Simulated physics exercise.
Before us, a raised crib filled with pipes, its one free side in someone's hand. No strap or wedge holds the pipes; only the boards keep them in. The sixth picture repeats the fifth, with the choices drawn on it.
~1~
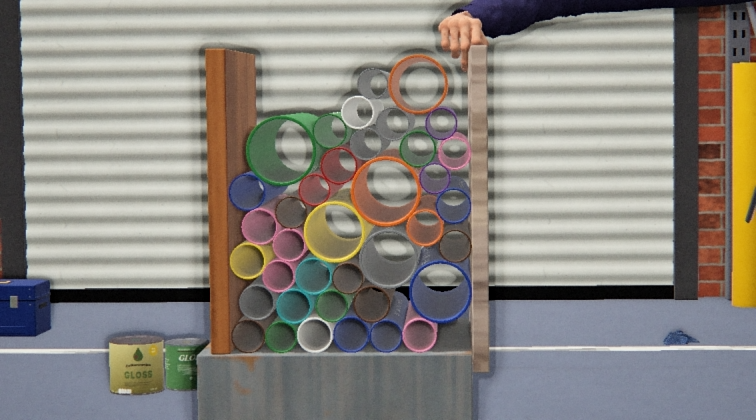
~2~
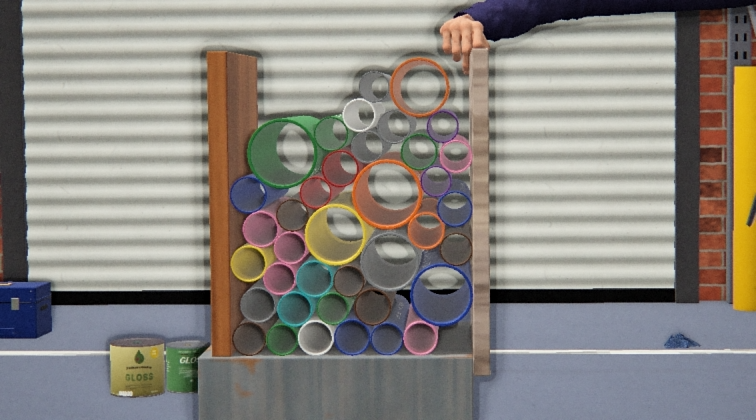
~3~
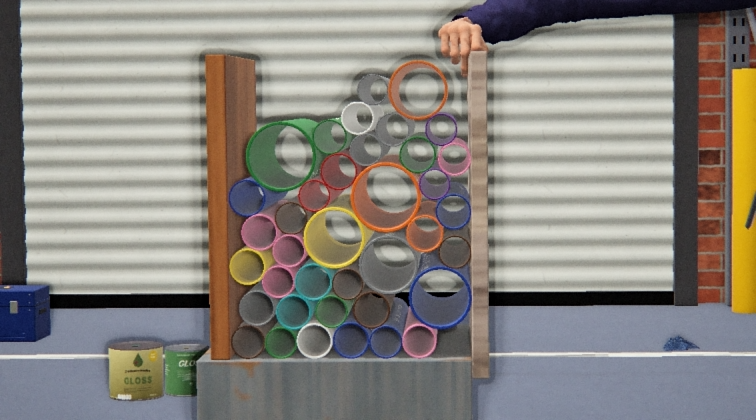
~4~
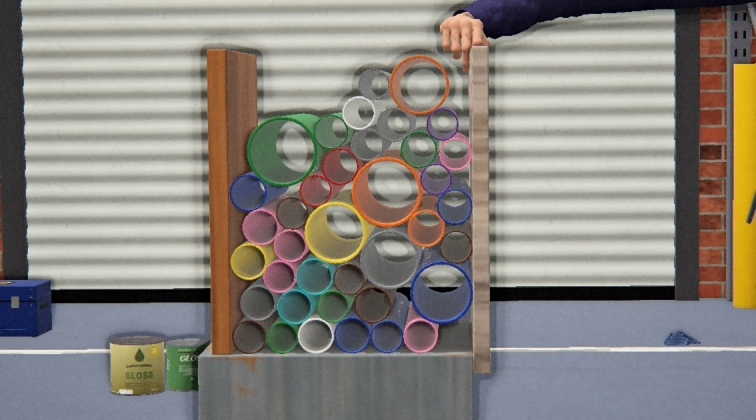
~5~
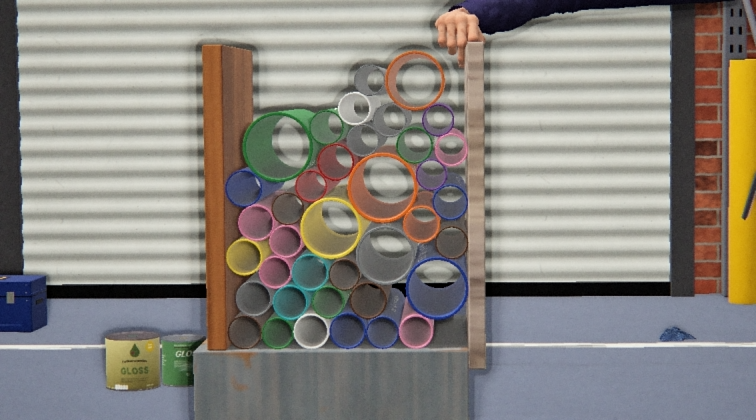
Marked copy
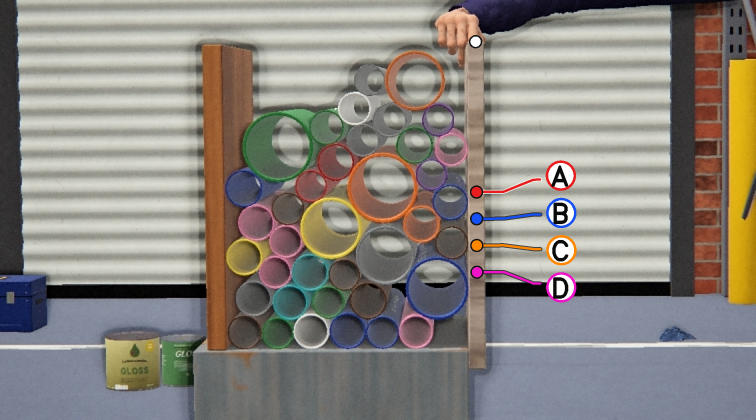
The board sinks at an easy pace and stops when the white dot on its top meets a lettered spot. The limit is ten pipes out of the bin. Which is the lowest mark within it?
It can be let down to C.
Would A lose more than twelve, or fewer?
Fewer than twelve.
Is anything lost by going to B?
Yes, at B.
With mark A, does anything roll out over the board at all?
At A: Yes.
On the marked copy, A at (477, 192); B at (477, 219); C at (477, 245); D at (477, 272); the white dot at (476, 41).
Taking C. A third of the way, top of the board (468, 126).
Two thirds of the way, top of the board (468, 219).
When it is over, top of the board (468, 245), eight out over the board.
As for the rest, A two out over the board; B about five out over the board; D more than ten out over the board.
